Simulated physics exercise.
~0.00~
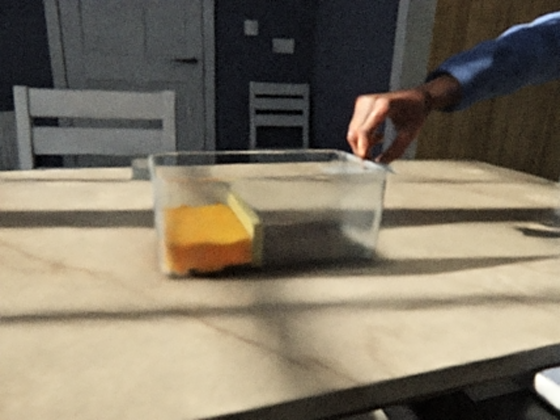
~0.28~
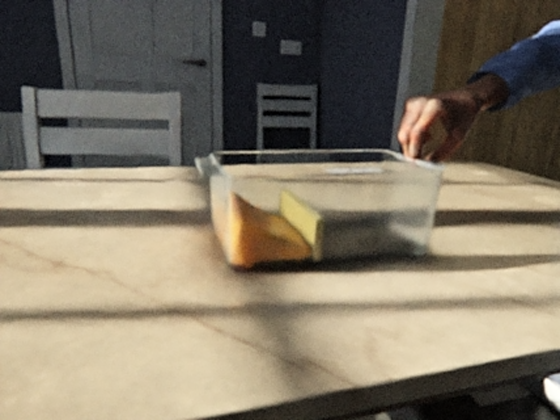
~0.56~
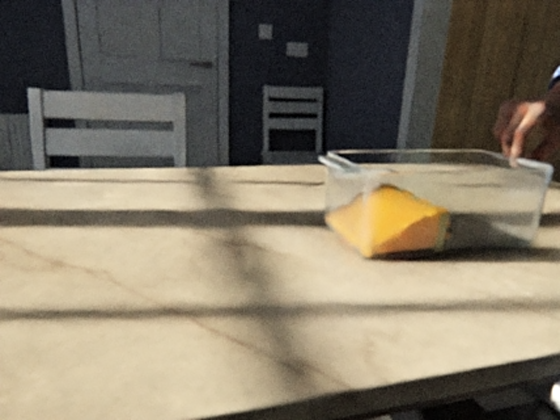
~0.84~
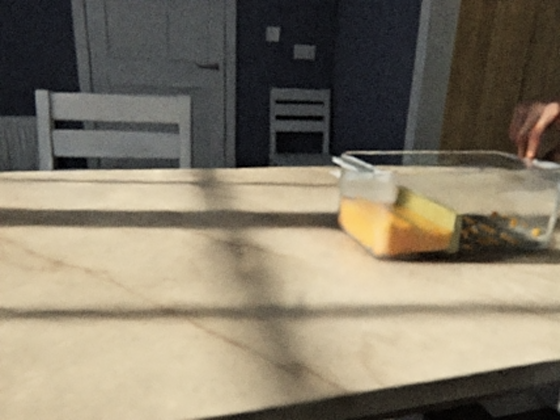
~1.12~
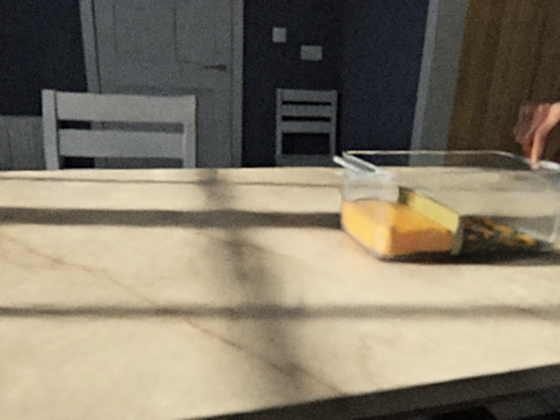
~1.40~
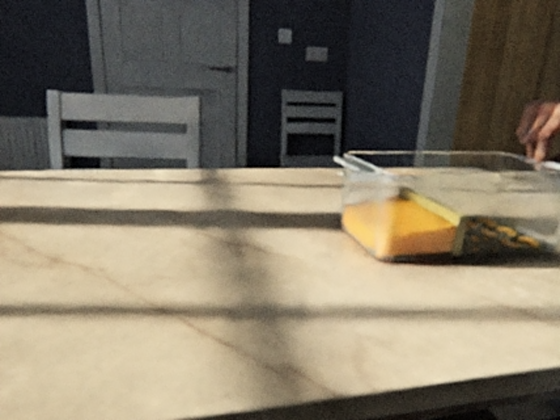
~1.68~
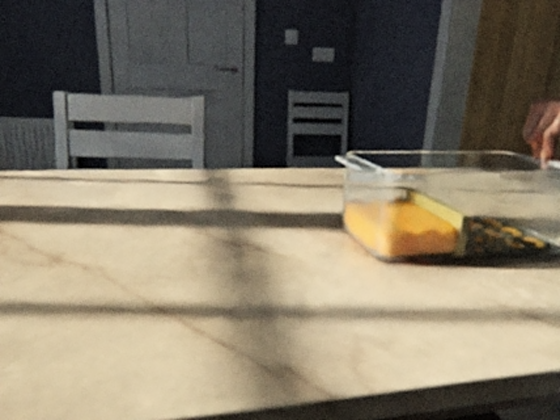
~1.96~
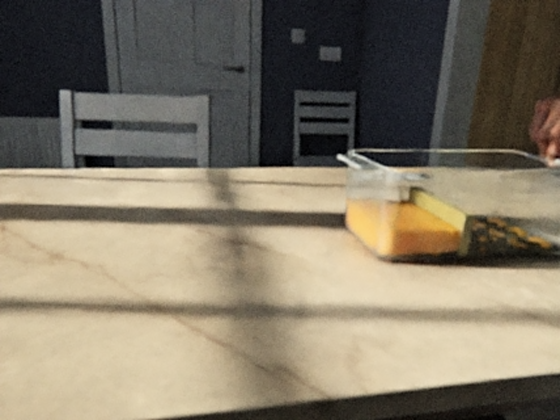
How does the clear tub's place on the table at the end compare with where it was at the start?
It starts near the middle of the table and ends well over to the right, by the right edge of the view.
